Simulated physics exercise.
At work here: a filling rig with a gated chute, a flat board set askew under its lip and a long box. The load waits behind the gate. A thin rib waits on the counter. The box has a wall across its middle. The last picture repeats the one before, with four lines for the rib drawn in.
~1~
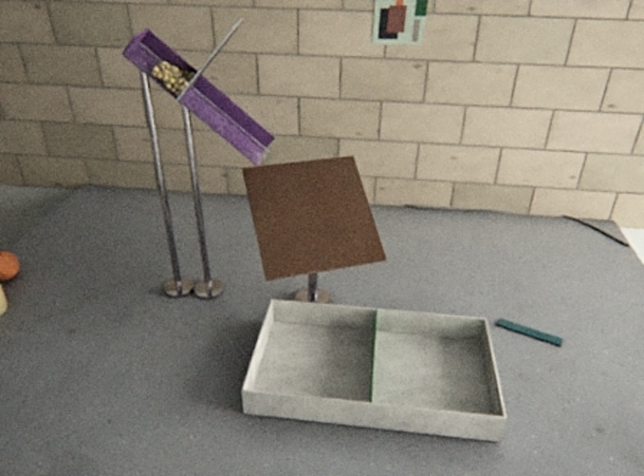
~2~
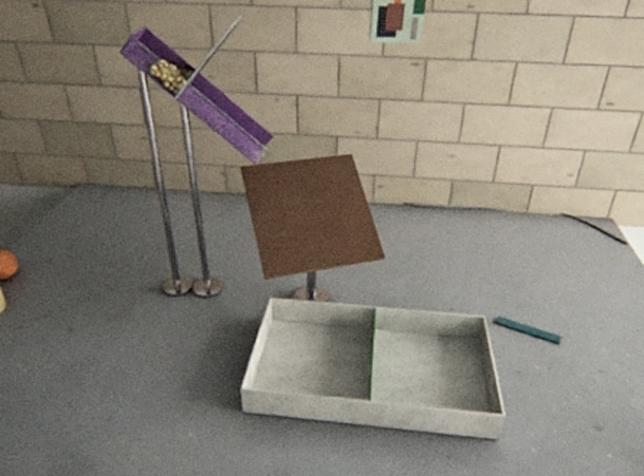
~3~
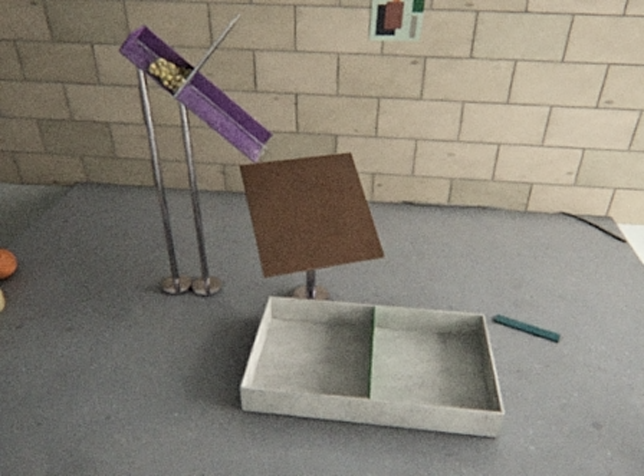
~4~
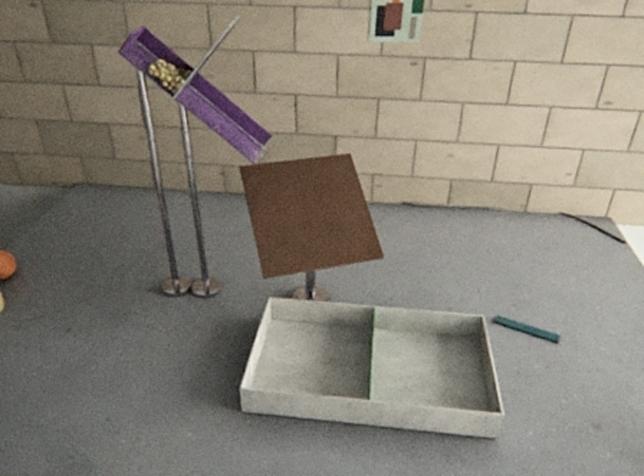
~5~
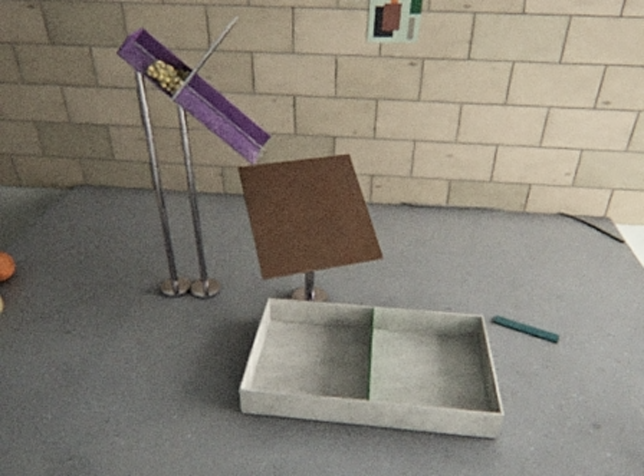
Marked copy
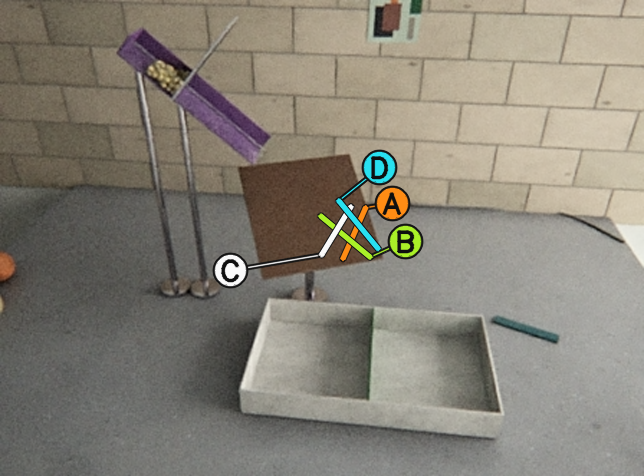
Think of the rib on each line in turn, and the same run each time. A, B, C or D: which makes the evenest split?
Best: B.
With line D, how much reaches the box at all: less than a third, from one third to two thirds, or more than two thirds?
It is more than two thirds.
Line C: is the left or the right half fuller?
Left.
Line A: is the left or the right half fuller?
More lands on the left.
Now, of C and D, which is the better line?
Line D.
On the marked copy, line A from (365, 207) to (342, 258); line B from (320, 216) to (370, 257); line C from (350, 206) to (321, 254); line D from (338, 200) to (378, 248).
If A is chosen, of what is caught, all but a few in the left half, a small share in the right.
If B is chosen, of what is caught, close to half in the left half, close to half in the right.
If C is chosen, of what is caught, all but a few in the left half, a small share in the right.
If D is chosen, of what is caught, close to a quarter in the left half, the bulk in the right.
